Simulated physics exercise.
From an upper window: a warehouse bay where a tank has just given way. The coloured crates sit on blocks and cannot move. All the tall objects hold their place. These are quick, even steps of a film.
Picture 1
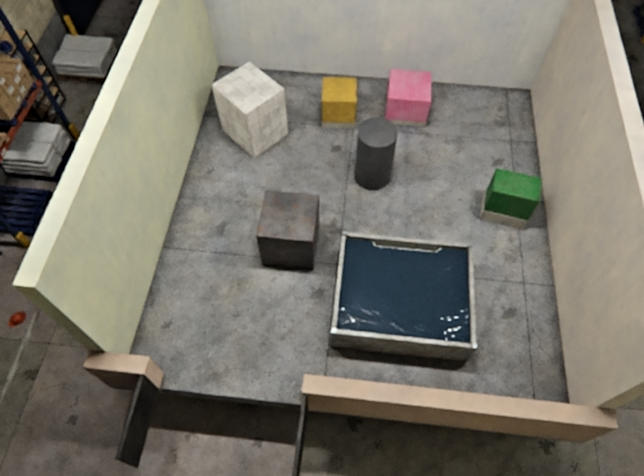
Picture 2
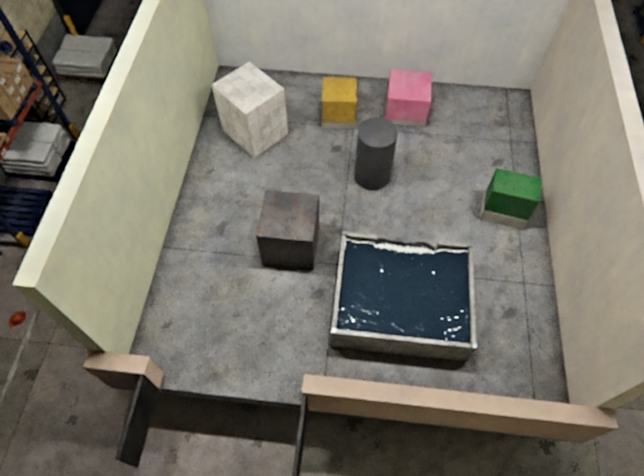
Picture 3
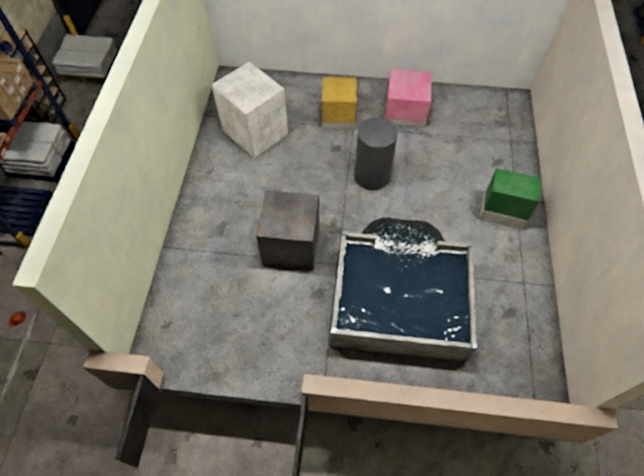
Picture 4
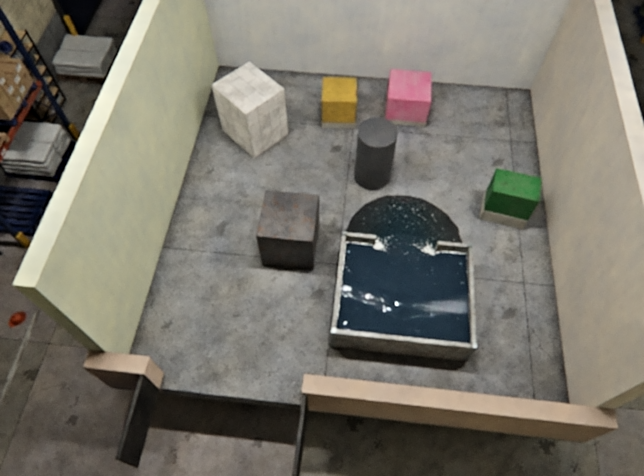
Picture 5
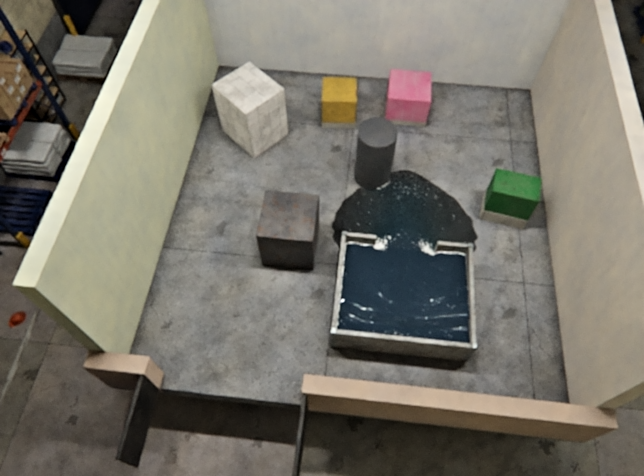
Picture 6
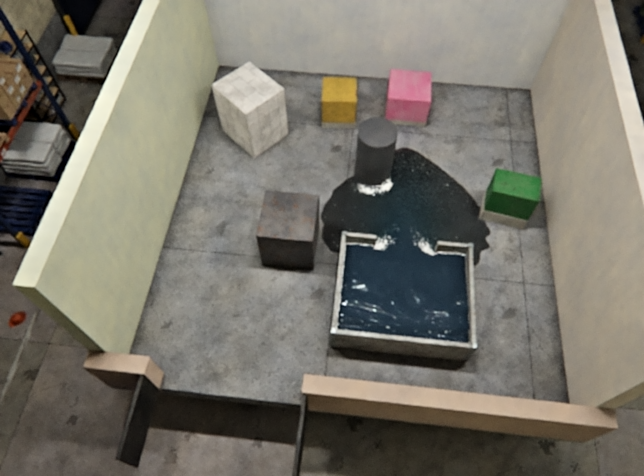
Dark water burst through the far side of an open tank and spread across the gray floor in a widening pool, washing up against the dark cylinder while the blocks around it stayed still.
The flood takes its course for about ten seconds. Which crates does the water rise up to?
The green crate escapes dry; the pink crate is wetted; the yellow crate escapes dry.
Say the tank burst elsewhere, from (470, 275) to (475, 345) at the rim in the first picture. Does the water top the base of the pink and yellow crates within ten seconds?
In short: The pink one is safe, the yellow one stays dry.
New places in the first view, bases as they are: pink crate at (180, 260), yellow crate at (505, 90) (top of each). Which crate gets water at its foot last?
The pink one.
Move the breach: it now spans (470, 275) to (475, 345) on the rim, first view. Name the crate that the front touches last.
The yellow-painted one.
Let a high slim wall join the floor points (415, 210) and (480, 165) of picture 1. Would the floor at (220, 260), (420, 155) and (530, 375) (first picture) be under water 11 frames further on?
In that order: Free of water, covered, no water.
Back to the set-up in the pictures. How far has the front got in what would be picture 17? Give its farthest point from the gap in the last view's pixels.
I would point to (515, 88).
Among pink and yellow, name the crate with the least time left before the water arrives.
It is the pink-painted one.
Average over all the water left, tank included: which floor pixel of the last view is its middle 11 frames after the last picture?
Roughly at (404, 236).
A moment on, water covers 20 % of the floor; the green crate water round its plinth, the pink crate water round its plinth, the yellow crate not reached.
Next, water covers 35 % of the floor; the green crate water round its plinth, the pink crate water round its plinth, the yellow crate water round its plinth.
Then, water covers 50 % of the floor; the green crate water round its plinth, the pink crate water round its plinth, the yellow crate water round its plinth.
Later, water covers 65 % of the floor; the green crate water round its plinth, the pink crate water round its plinth, the yellow crate water round its plinth.
In the end, water covers 90 % of the floor; the green crate stayed above the water, the pink crate was topped, the yellow crate stayed above the water.
